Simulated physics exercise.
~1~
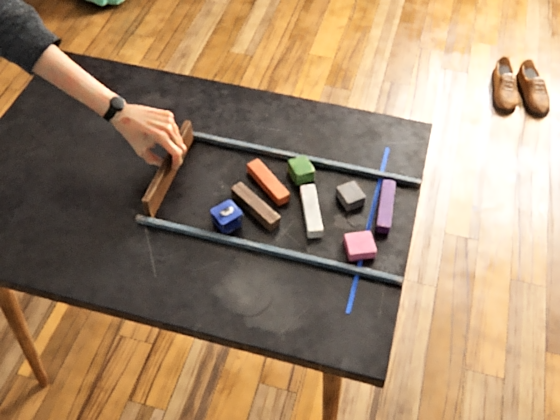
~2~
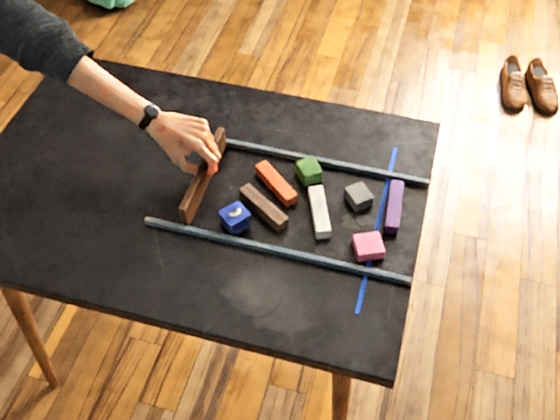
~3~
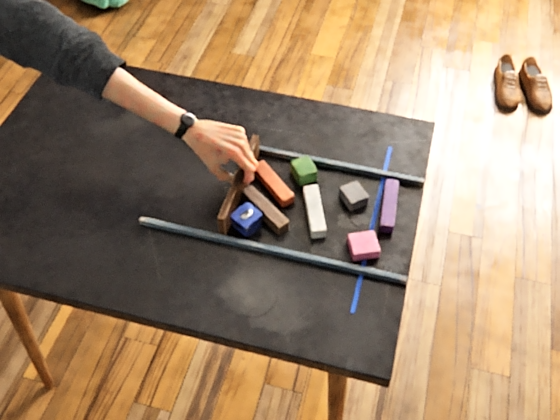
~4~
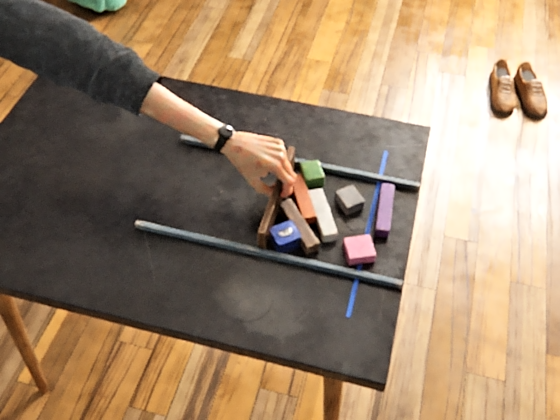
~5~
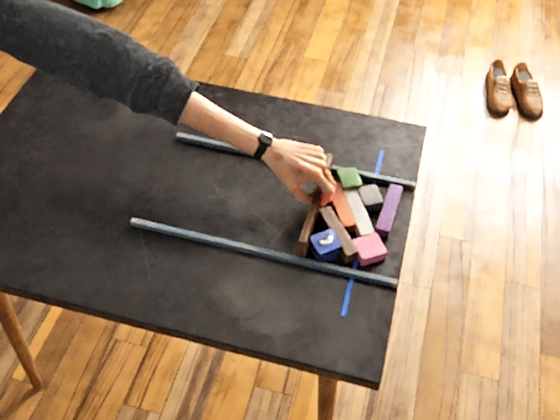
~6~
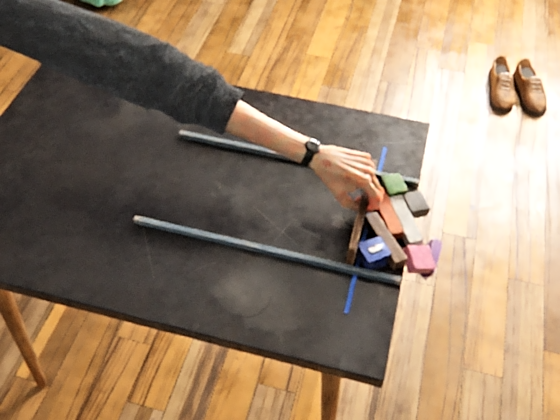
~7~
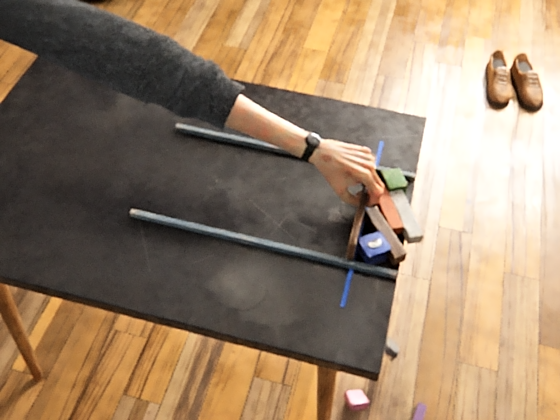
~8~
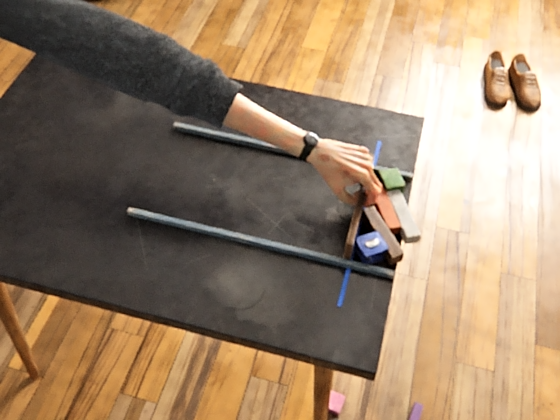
The clip shows a hand pushing an upright wooden board along a channel on a dark table, gathering colourful blocks and bars toward the end, where the pink, grey and purple pieces fall off while the others stay bunched against the board near the blue tape.
